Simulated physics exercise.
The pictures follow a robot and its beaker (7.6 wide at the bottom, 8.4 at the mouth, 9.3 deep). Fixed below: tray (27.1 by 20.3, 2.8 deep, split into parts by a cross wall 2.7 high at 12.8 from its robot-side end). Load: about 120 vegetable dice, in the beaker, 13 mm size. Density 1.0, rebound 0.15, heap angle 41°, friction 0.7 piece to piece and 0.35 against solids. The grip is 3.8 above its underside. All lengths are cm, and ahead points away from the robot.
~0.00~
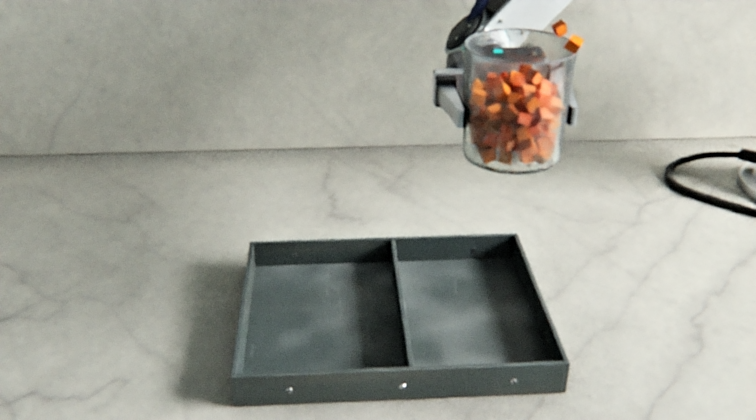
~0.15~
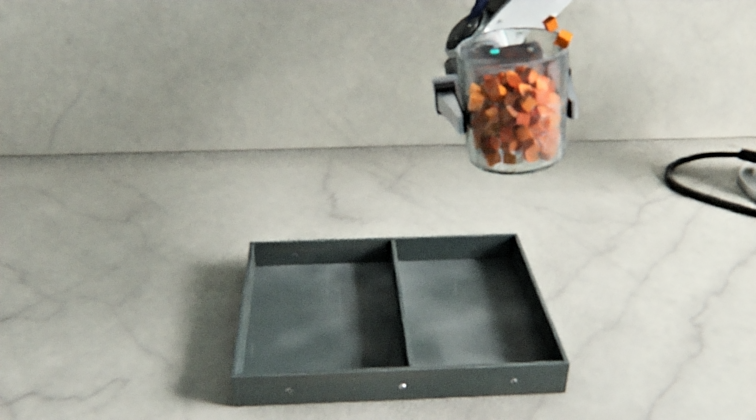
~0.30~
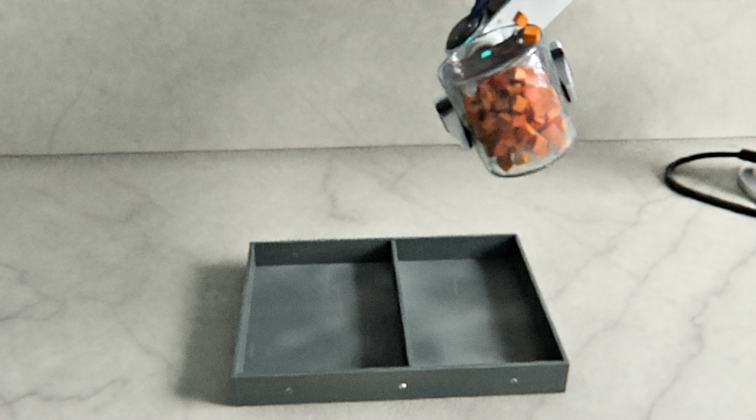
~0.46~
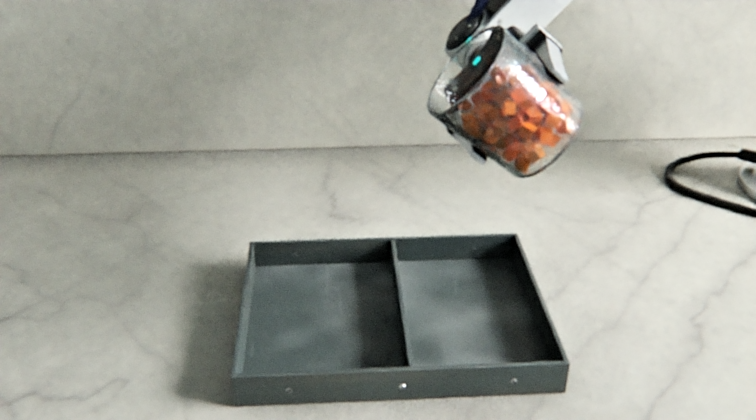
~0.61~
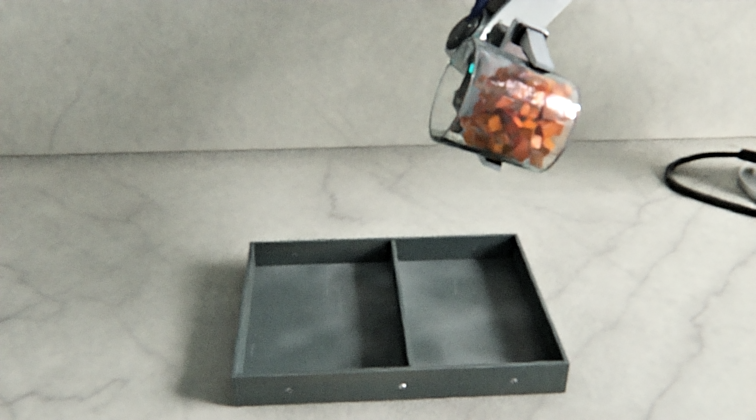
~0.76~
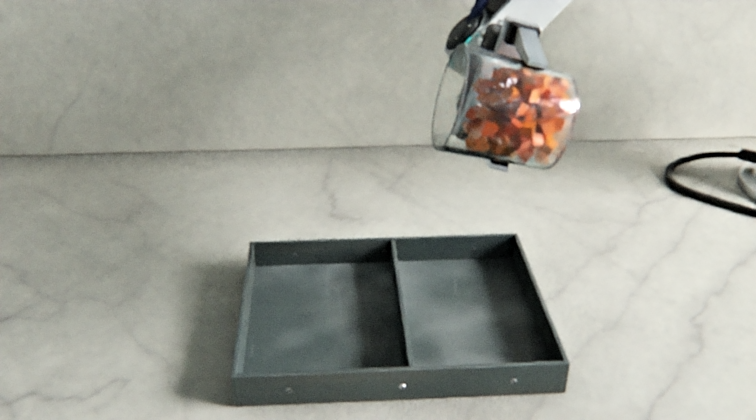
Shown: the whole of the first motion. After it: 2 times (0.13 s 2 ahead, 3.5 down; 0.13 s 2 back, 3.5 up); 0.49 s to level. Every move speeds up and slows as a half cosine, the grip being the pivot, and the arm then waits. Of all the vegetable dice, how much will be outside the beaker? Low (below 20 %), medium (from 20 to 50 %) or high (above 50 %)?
Answer: Low; below 20 % of the vegetable dice finish outside the beaker.
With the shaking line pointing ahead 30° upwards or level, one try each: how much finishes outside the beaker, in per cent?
About 45 and 35 per cent.
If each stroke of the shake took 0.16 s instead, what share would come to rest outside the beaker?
Then about 0 per cent.
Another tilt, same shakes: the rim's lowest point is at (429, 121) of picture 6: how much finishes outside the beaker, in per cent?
About 0 per cent.
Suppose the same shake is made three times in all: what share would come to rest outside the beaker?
Then about 0 per cent.
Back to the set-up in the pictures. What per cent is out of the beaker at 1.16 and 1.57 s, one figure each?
In turn: 0, 0.
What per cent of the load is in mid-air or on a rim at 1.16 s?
Roughly 1 per cent.
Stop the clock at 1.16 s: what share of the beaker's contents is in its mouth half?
Roughly 35 per cent.
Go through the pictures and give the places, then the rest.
In the first frame, the beaker middle at (516, 103), level; upper third of the load around (520, 96), from x 475 to 575, top at y 30; 118 in the beaker.
In the second frame, the beaker middle at (514, 103), tilted 7° forward; upper third of the load around (522, 96), from x 470 to 565, top at y 25.
In the third frame, the beaker middle at (511, 104), tilted 26° forward; upper third of the load around (521, 96), from x 470 to 560, top at y 20.
In the fourth frame, the beaker middle at (508, 106), tilted 49° forward; upper third of the load around (523, 96), from x 470 to 565, top at y 75.
In the fifth frame, the beaker middle at (506, 109), tilted 68° forward; upper third of the load around (522, 92), from x 470 to 565, top at y 70.
In the sixth frame, the beaker middle at (505, 110), tilted 75° forward; upper third of the load around (526, 92), from x 475 to 565, top at y 75; 118 in the beaker.
After 1.16 s, tilted 75° forward, highest piece 21 above the table; 117 in the beaker, 1 in flight or on a rim.
After 1.57 s, tilted 27° forward, highest piece 24 above the table; 117 in the beaker, 1 in the far-side part.
After 1.97 s, level, highest piece 26 above the table; 117 in the beaker, 1 in the far-side part.
After 3.02 s, level, highest piece 26 above the table; 117 in the beaker, 1 in the far-side part.
In the end, 117 in the beaker, 1 in the far-side part. That is 1 % outside the beaker.
